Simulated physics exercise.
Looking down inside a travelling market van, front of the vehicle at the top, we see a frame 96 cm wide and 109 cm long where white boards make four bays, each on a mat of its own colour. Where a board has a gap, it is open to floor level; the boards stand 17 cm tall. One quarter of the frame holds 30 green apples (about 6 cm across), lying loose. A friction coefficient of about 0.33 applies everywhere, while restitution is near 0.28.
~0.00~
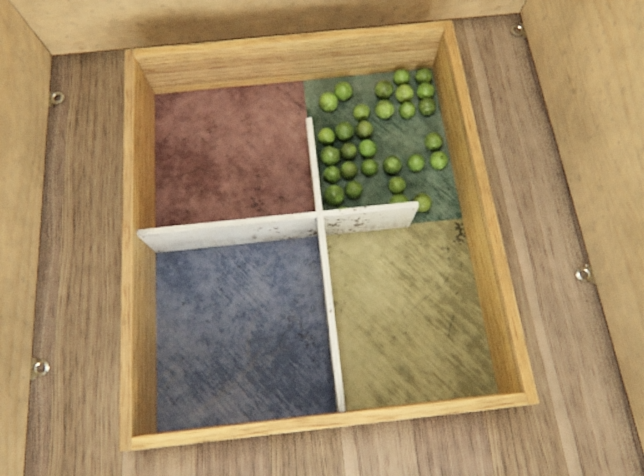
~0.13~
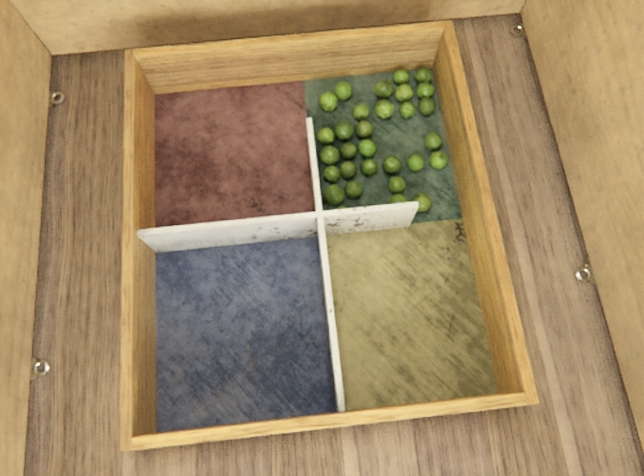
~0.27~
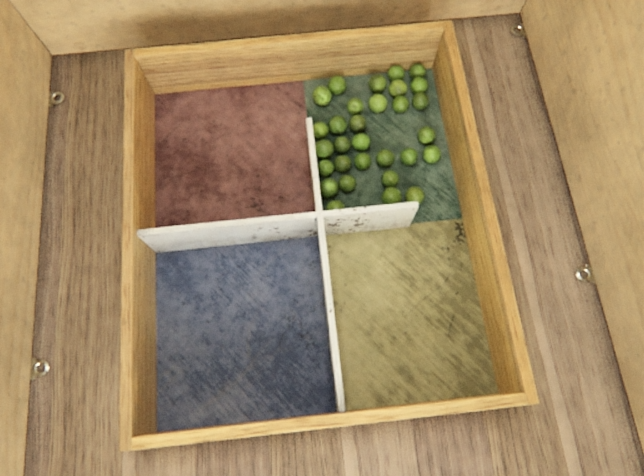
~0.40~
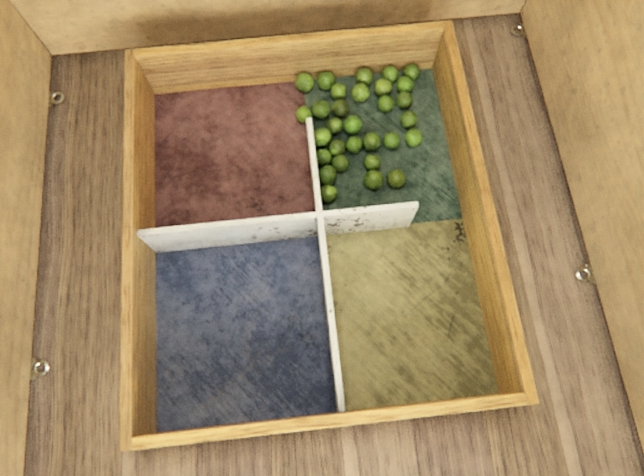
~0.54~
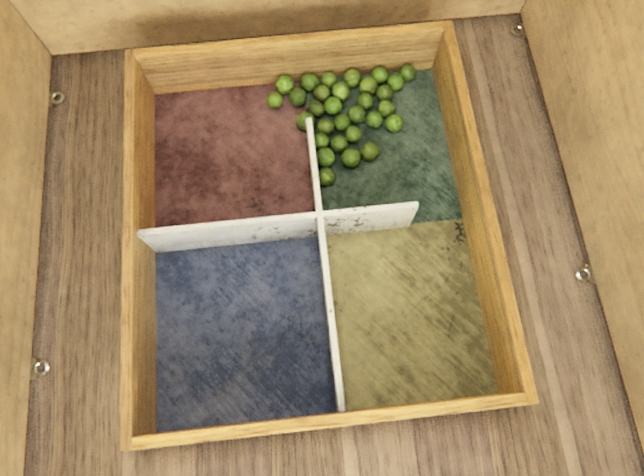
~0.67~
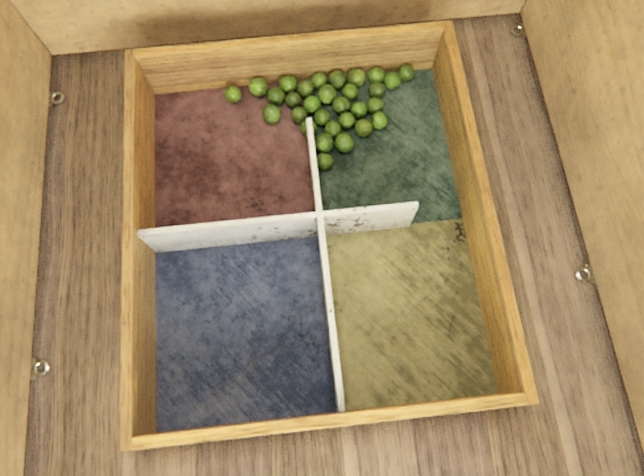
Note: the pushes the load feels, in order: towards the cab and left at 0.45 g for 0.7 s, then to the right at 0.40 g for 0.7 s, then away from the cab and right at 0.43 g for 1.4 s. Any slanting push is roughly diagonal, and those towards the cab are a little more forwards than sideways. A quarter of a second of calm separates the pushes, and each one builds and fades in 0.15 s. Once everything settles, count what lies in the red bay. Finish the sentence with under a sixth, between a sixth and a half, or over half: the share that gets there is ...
The share that gets there is under a sixth.
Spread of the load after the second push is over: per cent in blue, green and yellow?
Well, you'd find blue at 0, green at 90 and yellow at 0 per cent.
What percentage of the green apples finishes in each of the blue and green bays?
Blue 0, green 20 per cent.
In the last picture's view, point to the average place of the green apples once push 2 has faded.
I'd put the average somewhere around (385, 108) in the last picture.
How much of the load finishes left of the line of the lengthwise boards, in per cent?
It comes to around 0 percent.
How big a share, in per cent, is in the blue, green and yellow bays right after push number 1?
Blue 0 %, green 60 %, yellow 0 %.
After push 1 (0.94 s), 13 in the red bay and 17 in the green bay.
After push 2 (1.89 s), 4 in the red bay and 26 in the green bay.
After push 3 (3.54 s), 8 in the green bay and 22 in the yellow bay.
When it is over (at 4.40 s), 7 in the green bay and 23 in the yellow bay. Asked share, 0 of 30, 0 per cent.
